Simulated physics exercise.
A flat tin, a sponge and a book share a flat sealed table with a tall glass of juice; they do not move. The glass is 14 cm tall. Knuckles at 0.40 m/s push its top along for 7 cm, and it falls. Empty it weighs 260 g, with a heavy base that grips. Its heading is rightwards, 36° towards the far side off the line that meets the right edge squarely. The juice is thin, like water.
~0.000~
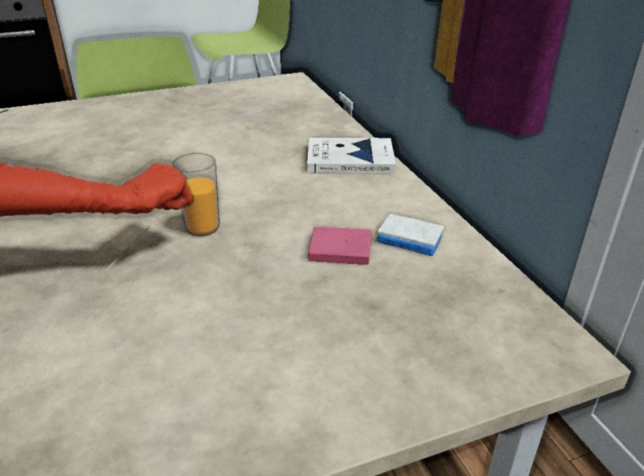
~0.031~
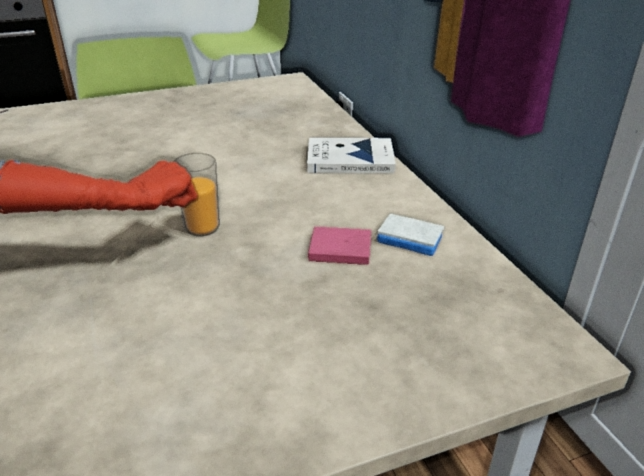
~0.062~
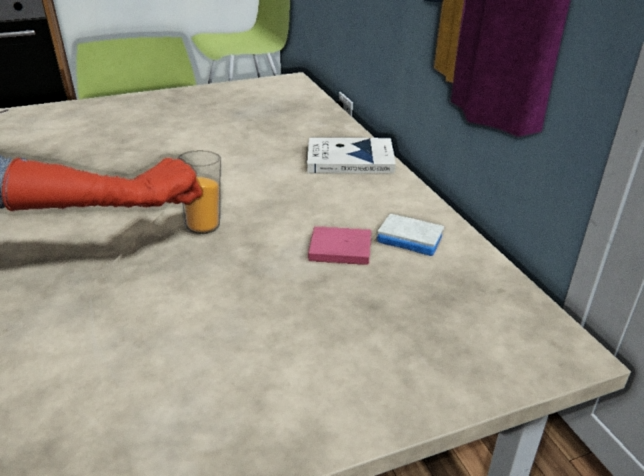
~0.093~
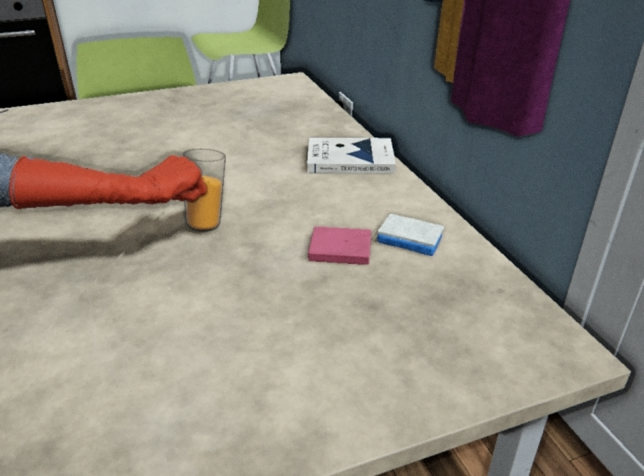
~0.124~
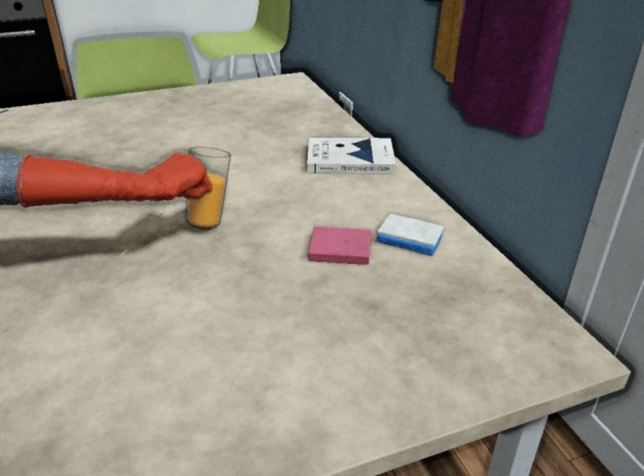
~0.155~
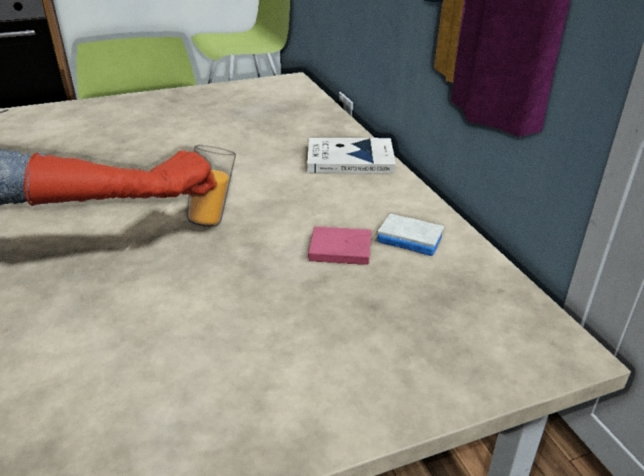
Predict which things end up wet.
Flat tin: Keeps dry; sponge: Stays dry; book: Ends up wet.
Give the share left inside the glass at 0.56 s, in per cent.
About 50 per cent.
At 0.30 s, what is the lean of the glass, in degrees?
It is at some 52°.
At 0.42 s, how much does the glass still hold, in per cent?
Some 90 per cent.
Then, 0.30 s in, the tilt is 53° and 100 per cent is in the glass, 0 has run off the table; wet so far, nothing.
Then, 0.42 s in, the tilt is 88° and 90 per cent is in the glass, 0 has run off the table; wet so far, nothing.
Then, 0.56 s in, the tilt is 88° and 50 per cent is in the glass, 0 has run off the table; wet so far, book.
Then, 0.80 s in, the tilt is 88° and 25 per cent is in the glass, 0 has run off the table; wet so far, book.
Finally, 7 per cent is in the glass, 21 has run off the table; wet so far, book.
